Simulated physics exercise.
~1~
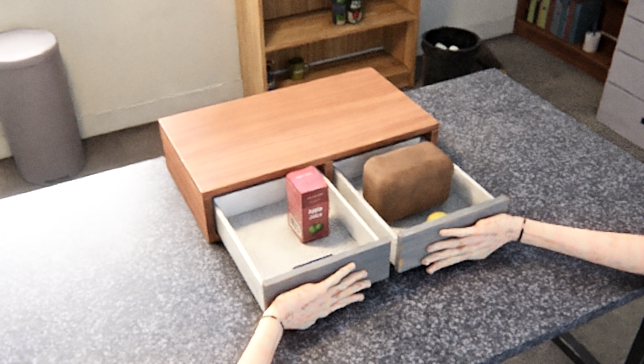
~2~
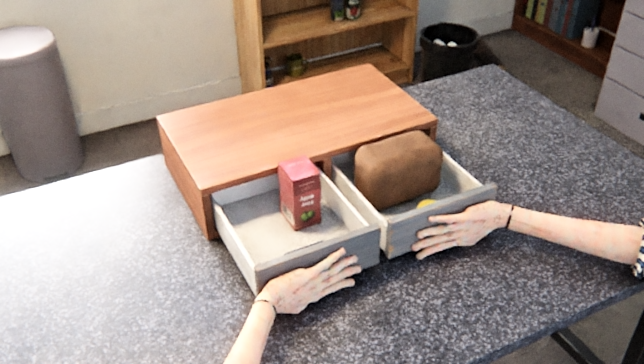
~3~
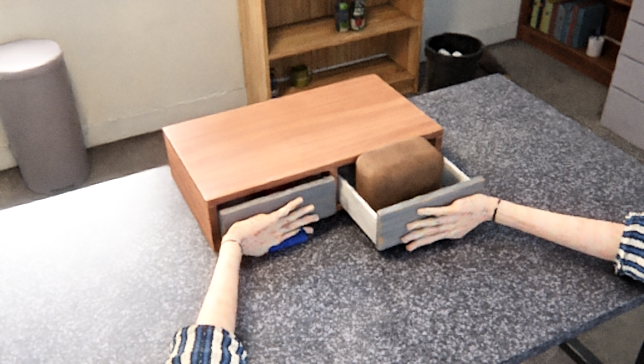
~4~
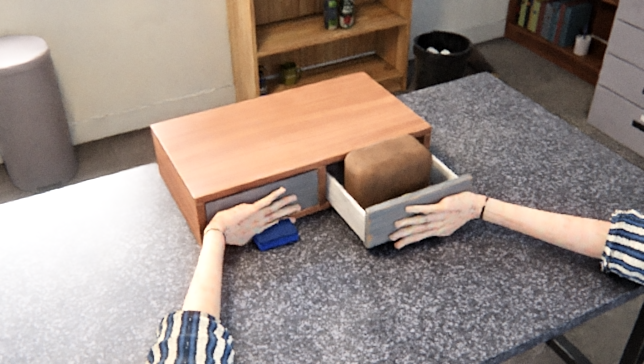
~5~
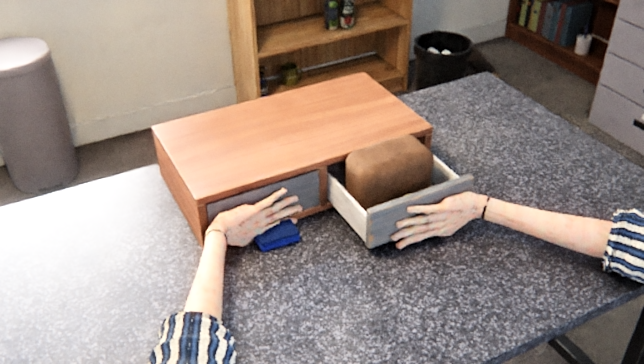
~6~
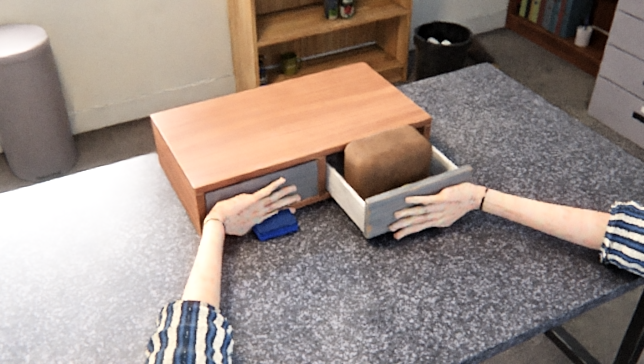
We see two hands pushing in the open drawers of a small wooden chest, one holding a red carton, the other a brown loaf-like object and something yellow. The left drawer closes fully, a blue item below it, while the right stays partly open.
